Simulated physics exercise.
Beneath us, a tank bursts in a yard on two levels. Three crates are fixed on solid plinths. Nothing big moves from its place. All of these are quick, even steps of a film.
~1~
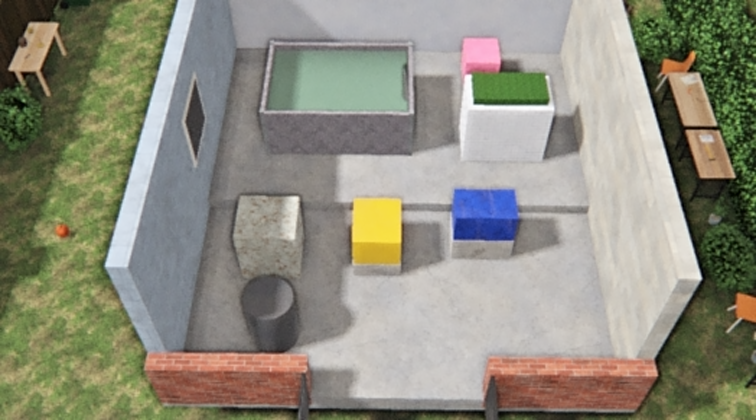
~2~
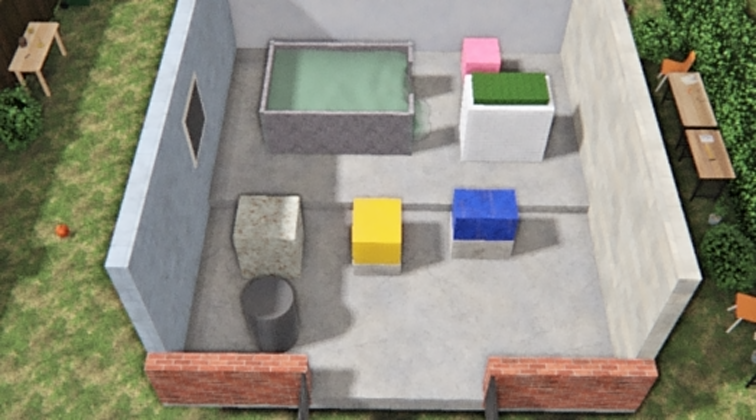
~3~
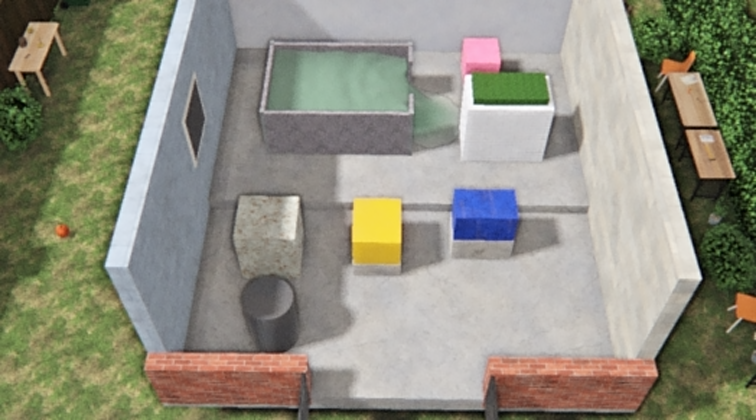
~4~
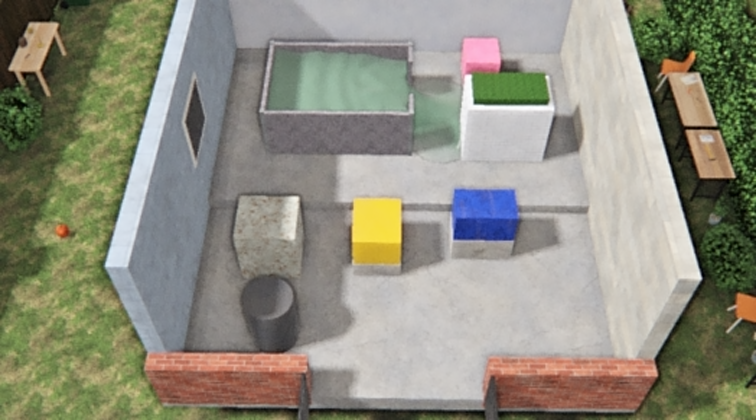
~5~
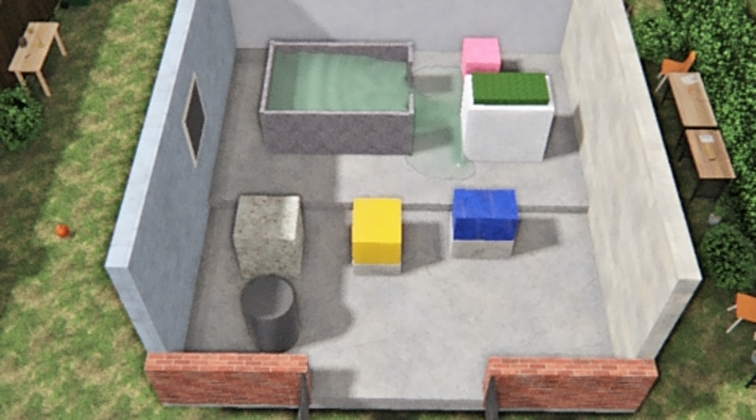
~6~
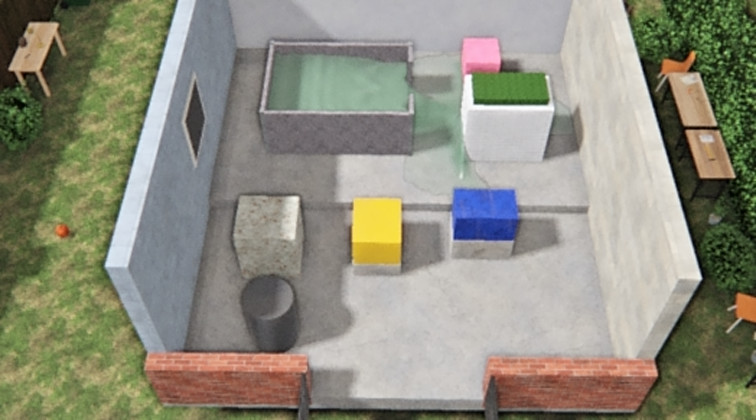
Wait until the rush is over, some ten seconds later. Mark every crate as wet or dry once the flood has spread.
Blue crate: Dry, yellow crate: Dry, pink crate: Wet.
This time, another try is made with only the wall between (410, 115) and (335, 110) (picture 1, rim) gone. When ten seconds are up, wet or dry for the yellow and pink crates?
I expect yellow goes wet while pink remains untouched.
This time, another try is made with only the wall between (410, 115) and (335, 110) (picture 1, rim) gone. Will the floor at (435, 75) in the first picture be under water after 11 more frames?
I'd say it's left alone there.
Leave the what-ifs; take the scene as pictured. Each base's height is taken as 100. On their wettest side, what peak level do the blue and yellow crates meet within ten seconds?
In order: 50% and 50%.
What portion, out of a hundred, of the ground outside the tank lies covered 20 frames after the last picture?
It should be close to 65 %.
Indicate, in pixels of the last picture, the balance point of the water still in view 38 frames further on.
Point: (408, 152).
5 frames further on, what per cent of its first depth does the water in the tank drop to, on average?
68 percent or so.
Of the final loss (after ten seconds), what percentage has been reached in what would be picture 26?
Roughly 15 %.
A moment on, water covers 25 % of the floor; the blue crate water round its plinth, the yellow crate water round its plinth, the pink crate water round its plinth.
Next, water covers 40 % of the floor; the blue crate water round its plinth, the yellow crate water round its plinth, the pink crate water round its plinth.
Then, water covers 65 % of the floor; the blue crate water round its plinth, the yellow crate water round its plinth, the pink crate water round its plinth.
Later, water covers 80 % of the floor; the blue crate water round its plinth, the yellow crate water round its plinth, the pink crate water round its plinth.
In the end, water covers 95 % of the floor; the blue crate stayed above the water, the yellow crate stayed above the water, the pink crate was topped.
